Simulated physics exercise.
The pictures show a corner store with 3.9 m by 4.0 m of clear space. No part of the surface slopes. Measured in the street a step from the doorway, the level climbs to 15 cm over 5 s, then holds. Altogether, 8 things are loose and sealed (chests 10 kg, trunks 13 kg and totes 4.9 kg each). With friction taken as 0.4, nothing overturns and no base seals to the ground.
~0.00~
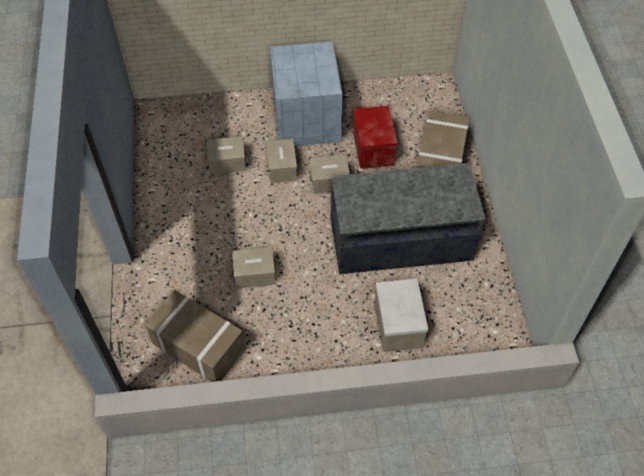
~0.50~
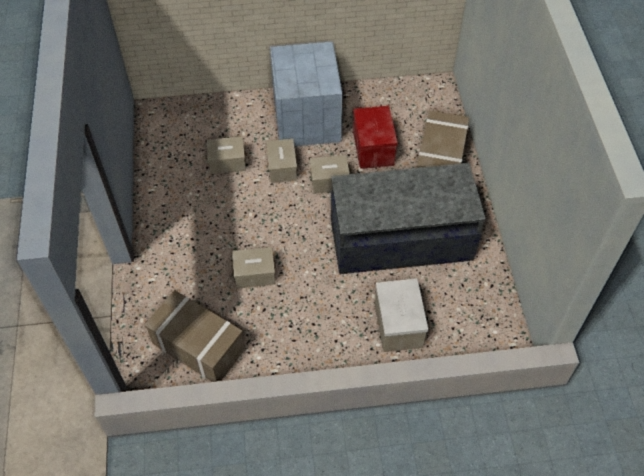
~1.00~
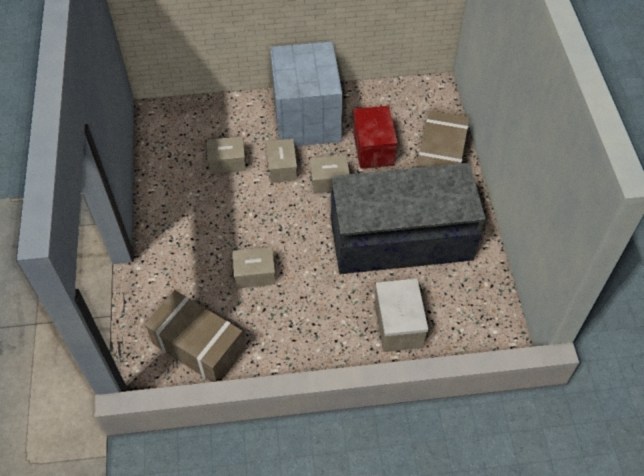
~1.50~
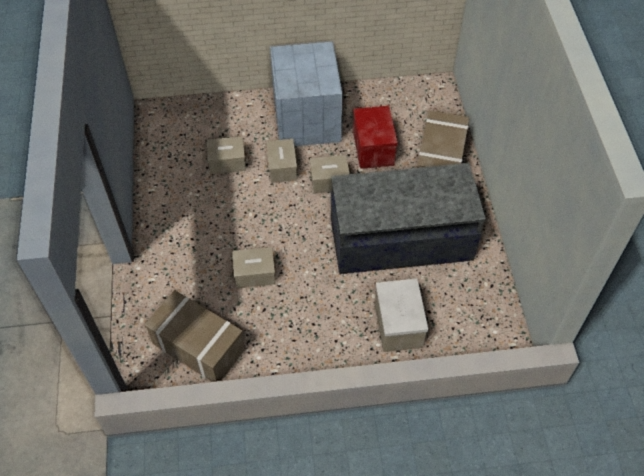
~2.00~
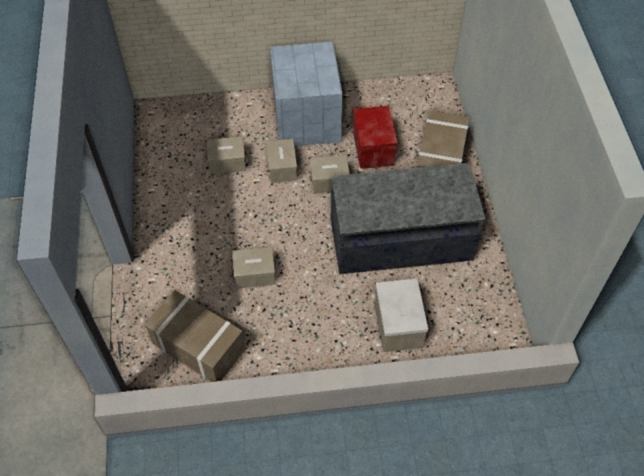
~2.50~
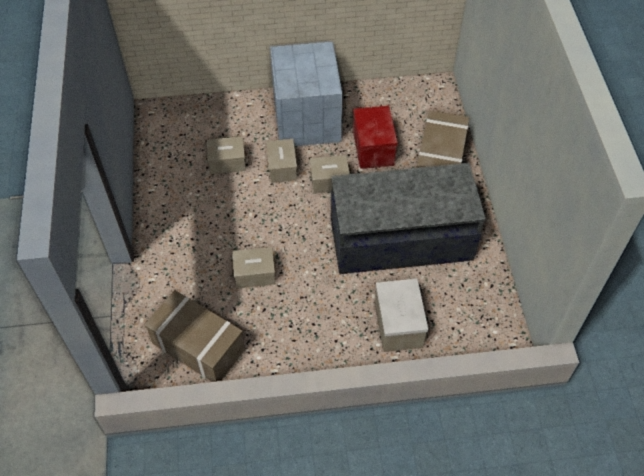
Bluish water spreading over the grey paving outside a walled room, while the red chest, boxes and dark counter inside stay still.
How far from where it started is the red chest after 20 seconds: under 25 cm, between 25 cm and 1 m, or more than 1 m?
It is between 25 cm and 1 m away.
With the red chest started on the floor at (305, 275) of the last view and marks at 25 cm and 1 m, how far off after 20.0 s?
Looks like it is swept a long way.
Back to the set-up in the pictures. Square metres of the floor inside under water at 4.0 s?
Near 1.5 m2 in all.
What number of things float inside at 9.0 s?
By my count, 4.
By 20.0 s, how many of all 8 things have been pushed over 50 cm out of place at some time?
The number is 8.
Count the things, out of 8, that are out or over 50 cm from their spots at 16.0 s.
By that point, 7.
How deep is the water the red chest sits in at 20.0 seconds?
Roughly 12 cm.
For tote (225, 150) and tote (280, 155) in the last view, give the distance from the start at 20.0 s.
Respectively 50 and 140 centimetres.
After 4.0 s the red chest is near (375, 125), 0.0 m from its start, aground; 0 afloat.
After 9.0 s the red chest is near (394, 120), 0.2 m from its start, aground; 4 afloat.
After 16.0 s the red chest is near (384, 110), 0.2 m from its start, afloat; 8 afloat.
After 20.0 s the red chest is near (380, 165), 0.6 m from its start, afloat; 8 afloat.
